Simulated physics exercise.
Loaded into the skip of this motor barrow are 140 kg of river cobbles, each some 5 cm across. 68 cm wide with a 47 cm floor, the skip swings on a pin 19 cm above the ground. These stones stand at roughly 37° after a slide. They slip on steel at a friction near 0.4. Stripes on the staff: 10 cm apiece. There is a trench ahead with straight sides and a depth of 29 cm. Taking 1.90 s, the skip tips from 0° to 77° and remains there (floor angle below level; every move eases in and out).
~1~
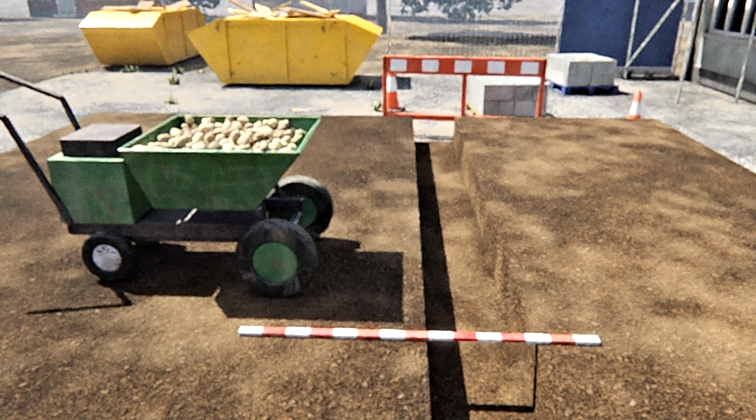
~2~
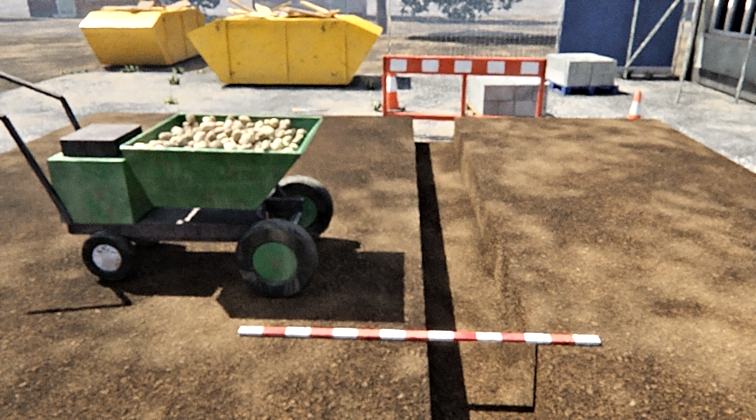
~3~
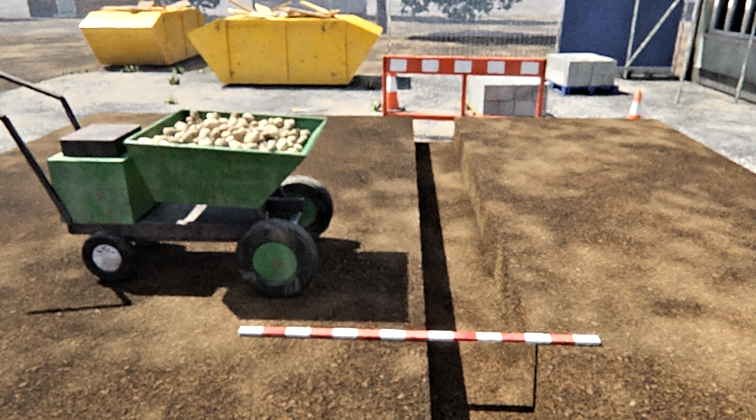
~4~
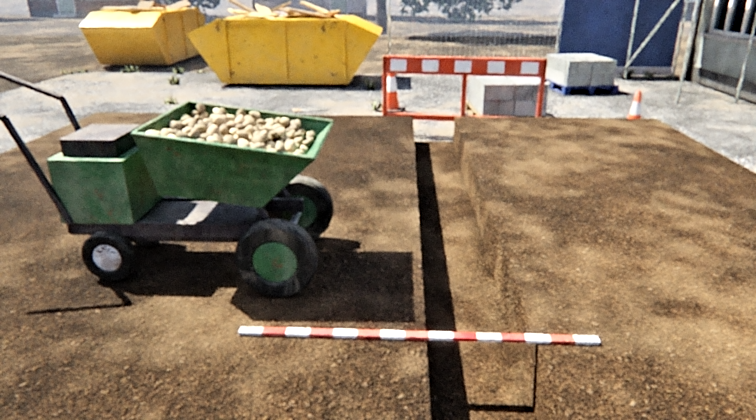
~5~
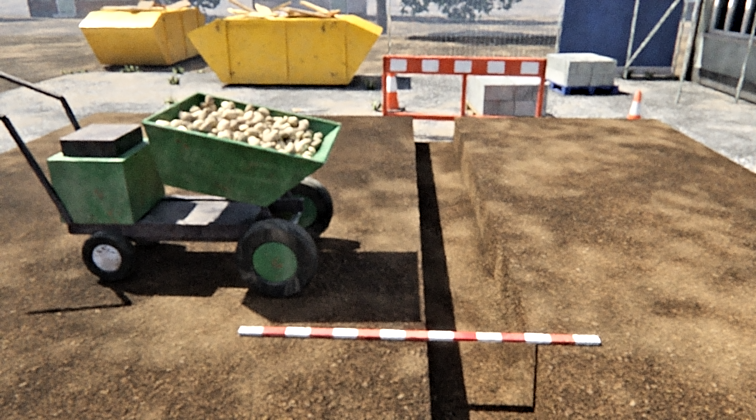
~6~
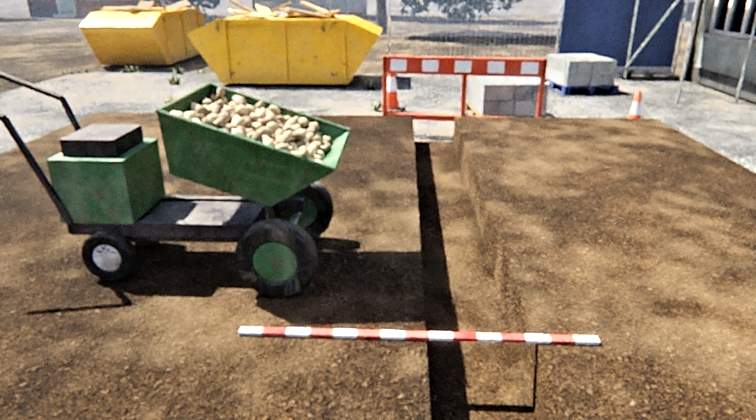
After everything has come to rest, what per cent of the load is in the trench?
I would say 90 percent.
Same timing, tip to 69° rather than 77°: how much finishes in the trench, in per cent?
It comes out at about 90 percent.
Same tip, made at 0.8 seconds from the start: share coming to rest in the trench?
About 95 percent, I'd say.
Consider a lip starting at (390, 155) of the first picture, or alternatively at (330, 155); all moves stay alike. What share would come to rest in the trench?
Estimates: 65 % then 100 %.
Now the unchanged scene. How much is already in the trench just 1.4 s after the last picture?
About 65%.
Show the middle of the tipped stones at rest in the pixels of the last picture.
Centre estimate: Around (459, 303).
Then, 0.8 s after the last picture the floor is at 65°, 94 % in the skip, 6 % short of the trench; the foremost stones are at (422, 233).
Then, 1.4 s after the last picture the floor is at 77°, 23 % in the skip, 13 % short of the trench, 65 % in the trench; the foremost stones are at (502, 306).
Then, 1.7 s after the last picture the floor is at 77°, 5 % in the skip, 14 % short of the trench, 81 % in the trench; the foremost stones are at (503, 306).
Then, 3.7 s after the last picture the floor is at 77°, 0 % in the skip, 10 % short of the trench, 90 % in the trench; the foremost stones are at (504, 310).
